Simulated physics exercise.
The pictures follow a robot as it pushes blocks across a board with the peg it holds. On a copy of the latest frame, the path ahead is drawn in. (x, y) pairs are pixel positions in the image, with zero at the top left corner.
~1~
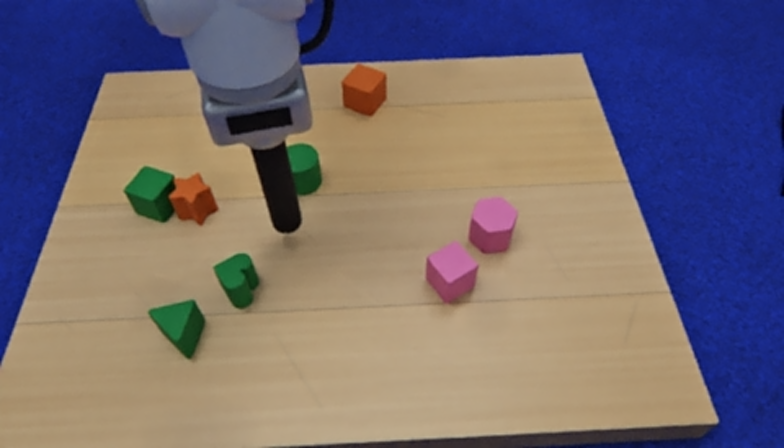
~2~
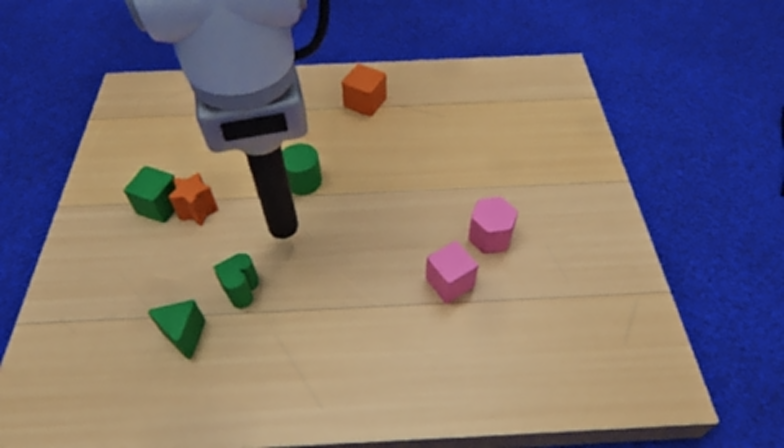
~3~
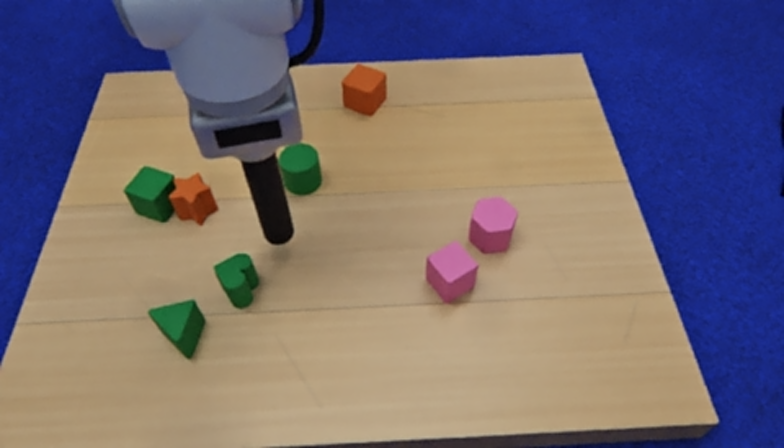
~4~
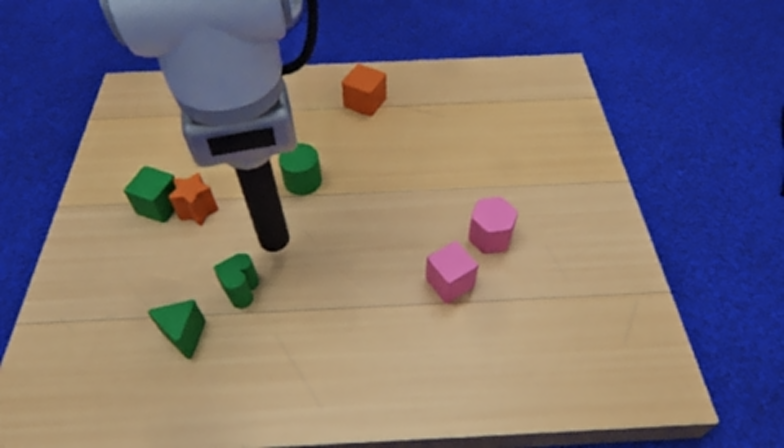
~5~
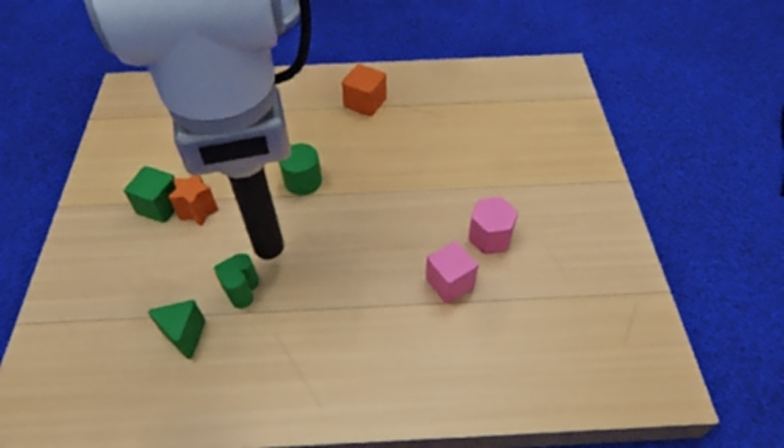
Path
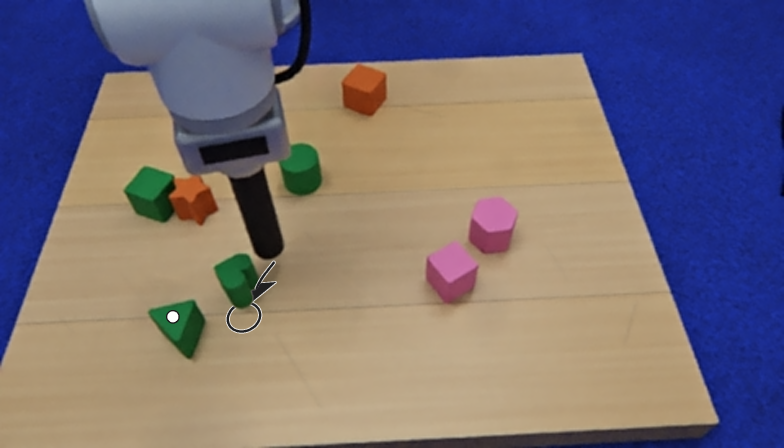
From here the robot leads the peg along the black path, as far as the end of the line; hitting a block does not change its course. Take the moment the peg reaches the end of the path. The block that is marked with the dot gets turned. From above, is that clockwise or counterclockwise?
It makes a counterclockwise turn.
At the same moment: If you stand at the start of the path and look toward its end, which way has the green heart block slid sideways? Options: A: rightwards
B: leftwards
My pick is A.
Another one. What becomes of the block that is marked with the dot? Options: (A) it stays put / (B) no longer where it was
B - no longer where it was.
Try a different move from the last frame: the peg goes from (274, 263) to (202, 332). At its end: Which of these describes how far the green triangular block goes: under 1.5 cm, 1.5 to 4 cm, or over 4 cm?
It will move more than 4 cm.
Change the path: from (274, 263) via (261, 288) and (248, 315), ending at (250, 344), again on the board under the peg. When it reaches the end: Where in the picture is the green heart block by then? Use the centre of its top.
In the picture, that point is around (198, 301).
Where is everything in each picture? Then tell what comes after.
The first frame shows peg's lower end at (288, 223); green triangular block at (173, 317); green heart block at (233, 269).
The second frame shows peg at (284, 228); blocks still.
The third frame shows peg at (280, 234); blocks still.
The fourth frame shows peg at (275, 241); blocks still.
The fifth frame shows peg at (270, 248); green triangular block at (173, 317); green heart block at (233, 269).
Drawn move, from (274, 263) over (257, 288) to (244, 317); the dot is on the green triangular block.
The first path, step by step. Halfway along, peg at (251, 275); green heart block at (214, 288), turned 15° clockwise.
At the end, peg at (238, 304); green triangular block at (157, 321), turned 25° anticlockwise; green heart block at (195, 304), turned 60° clockwise.
